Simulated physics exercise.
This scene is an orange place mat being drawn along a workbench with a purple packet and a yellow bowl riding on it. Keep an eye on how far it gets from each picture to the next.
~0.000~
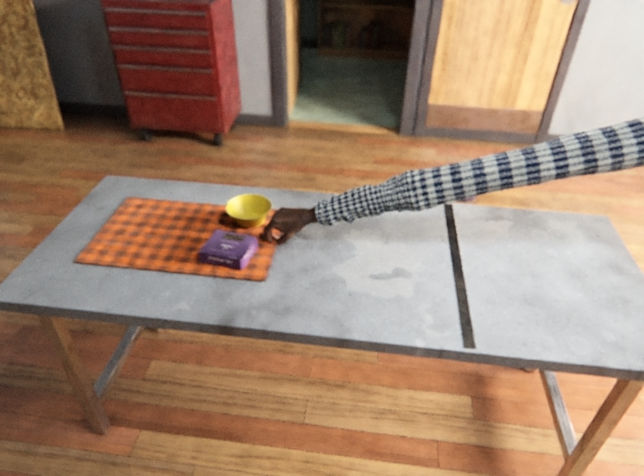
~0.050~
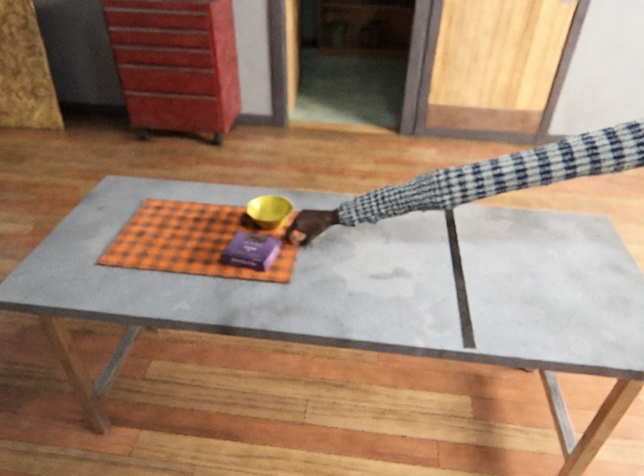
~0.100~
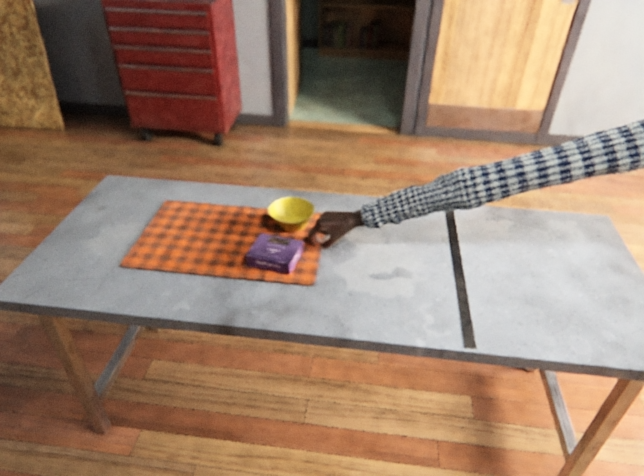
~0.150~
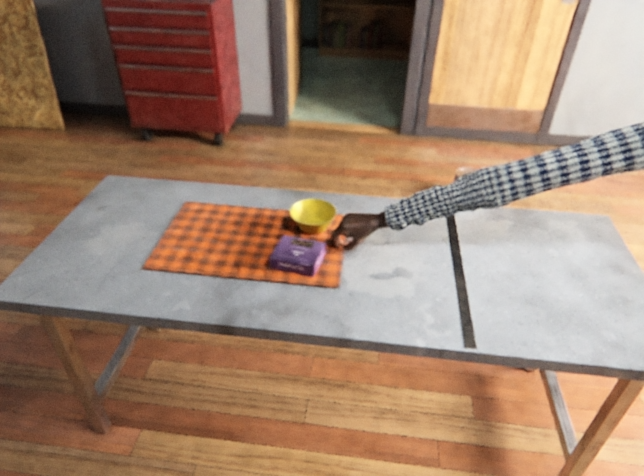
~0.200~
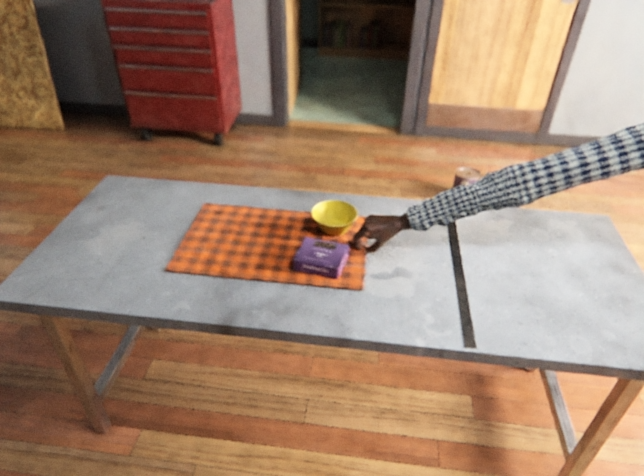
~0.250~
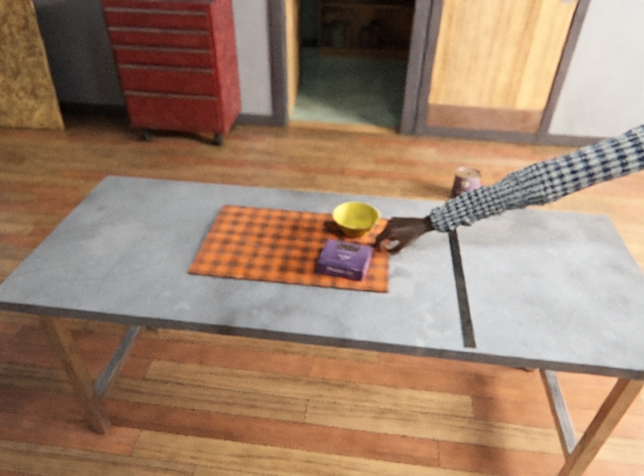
An orange checkered place mat slides steadily to the right across a gray table, drawn by a hand in a checked sleeve at its right edge. The yellow bowl and purple packet ride along on it, and a can-like object gradually comes into view behind the withdrawing arm.
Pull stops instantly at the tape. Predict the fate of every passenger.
Prediction: The purple packet leaves its ride; the yellow bowl leaves its ride.
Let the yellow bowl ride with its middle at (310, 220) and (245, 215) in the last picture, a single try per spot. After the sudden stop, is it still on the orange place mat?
In the first case the item goes over the edge, and in the second case it rides out the stop.
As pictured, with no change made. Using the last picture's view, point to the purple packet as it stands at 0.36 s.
It is at roughly (397, 265).
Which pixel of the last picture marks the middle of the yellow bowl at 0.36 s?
It should be at about (404, 227).
Around 0.36 s, hem short of the tape; purple packet on the cloth near (397, 265); yellow bowl on the cloth near (404, 227).
Around 0.47 s, hem at the tape; purple packet on the cloth near (448, 269); yellow bowl on the cloth near (450, 230).
Finally, hem at the tape; purple packet ahead of the hem near (510, 276); yellow bowl ahead of the hem near (504, 236). The purple packet shoots off the front and the yellow bowl slides clear of the cloth.
